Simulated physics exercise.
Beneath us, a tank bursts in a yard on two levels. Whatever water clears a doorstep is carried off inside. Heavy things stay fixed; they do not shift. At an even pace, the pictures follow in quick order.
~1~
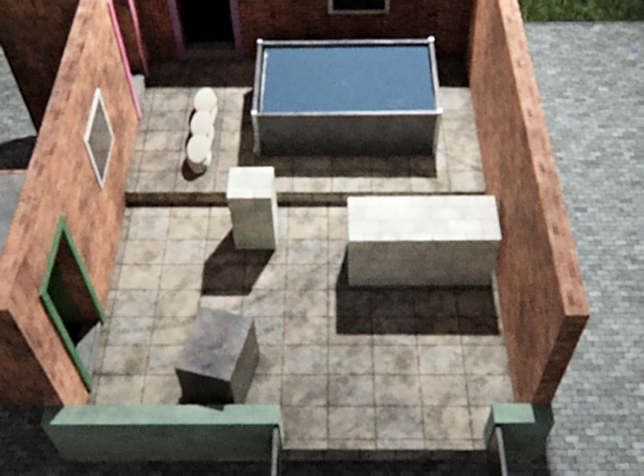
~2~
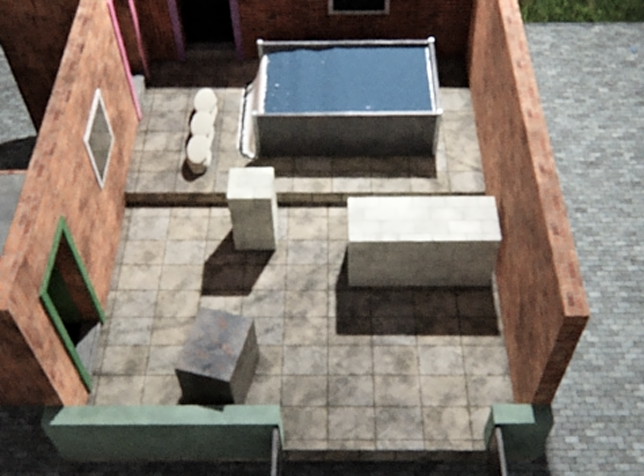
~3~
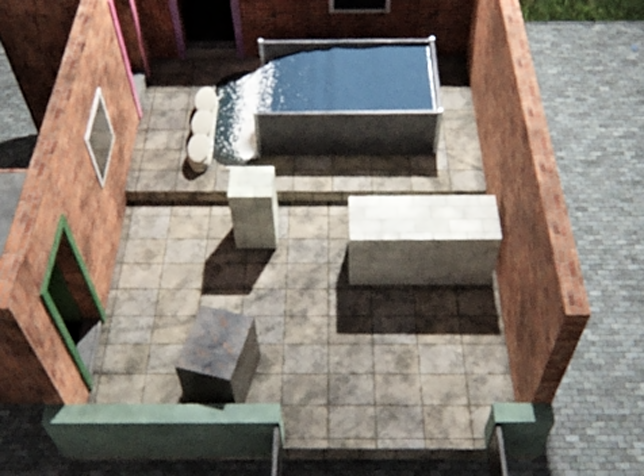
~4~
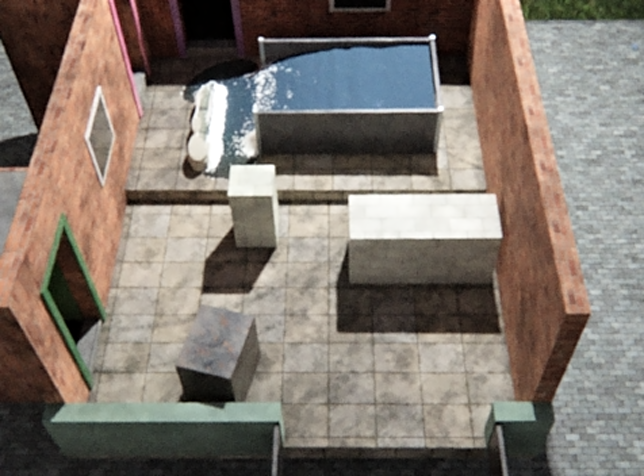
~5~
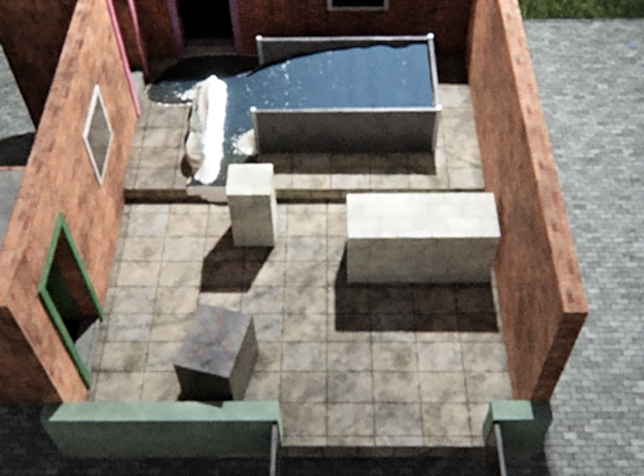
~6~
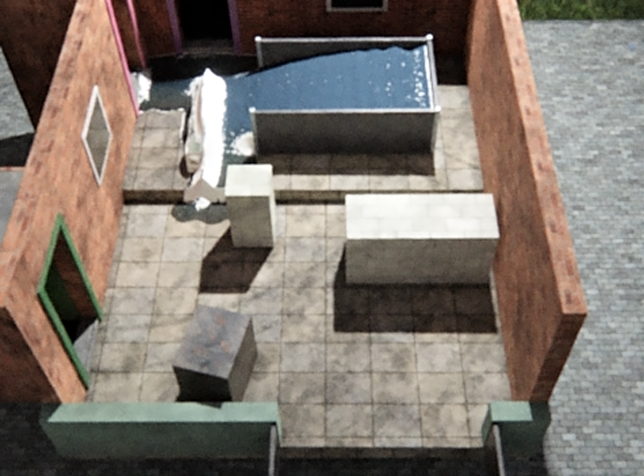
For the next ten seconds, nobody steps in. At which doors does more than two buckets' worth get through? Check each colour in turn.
My prediction: Green door: More than two buckets, purple door: More than two buckets, pink door: More than two buckets.
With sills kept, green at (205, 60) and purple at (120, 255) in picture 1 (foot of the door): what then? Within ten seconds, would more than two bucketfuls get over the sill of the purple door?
Result - purple door does not reach it.
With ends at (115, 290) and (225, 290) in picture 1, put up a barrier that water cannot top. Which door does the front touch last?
Answer: The green door.
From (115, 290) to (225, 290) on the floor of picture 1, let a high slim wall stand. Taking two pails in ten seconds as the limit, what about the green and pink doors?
The green door remains under the limit, the pink door exceeds the limit.
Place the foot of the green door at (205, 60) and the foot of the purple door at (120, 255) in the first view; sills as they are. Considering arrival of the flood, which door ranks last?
I reckon it's the purple door.
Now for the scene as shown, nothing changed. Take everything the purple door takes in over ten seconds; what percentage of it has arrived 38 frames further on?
That comes out to 100 per cent by my count.
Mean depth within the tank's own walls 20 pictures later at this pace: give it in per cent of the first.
I'd put it close to 30 percent.
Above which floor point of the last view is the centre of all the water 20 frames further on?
My guess is about (249, 162).
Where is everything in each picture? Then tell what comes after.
In the first picture, still water in the tank at (346, 80).
In the second picture, the front is at a hidden place, out from the gap at (262, 104).
In the third picture, the front is at (236, 75), out from the gap at (263, 106).
In the fourth picture, the front is at (197, 79), out from the gap at (264, 107).
In the fifth picture, the front is at (156, 85), out from the gap at (262, 106).
In the sixth picture, the front is at (149, 62), out from the gap at (261, 107).
A moment on, water covers 30 % of the floor; the green door not reached, the purple door under two buckets in, the pink door under two buckets in.
Next, water covers 50 % of the floor; the green door wet at the sill, nothing in, the purple door far over two buckets in, the pink door over two buckets in.
Then, water covers 60 % of the floor; the green door wet at the sill, nothing in, the purple door far over two buckets in, the pink door over two buckets in.
Later, water covers 85 % of the floor; the green door over two buckets in, the purple door far over two buckets in, the pink door over two buckets in.
In the end, water covers 90 % of the floor; the green door far over two buckets in, the purple door far over two buckets in, the pink door over two buckets in.
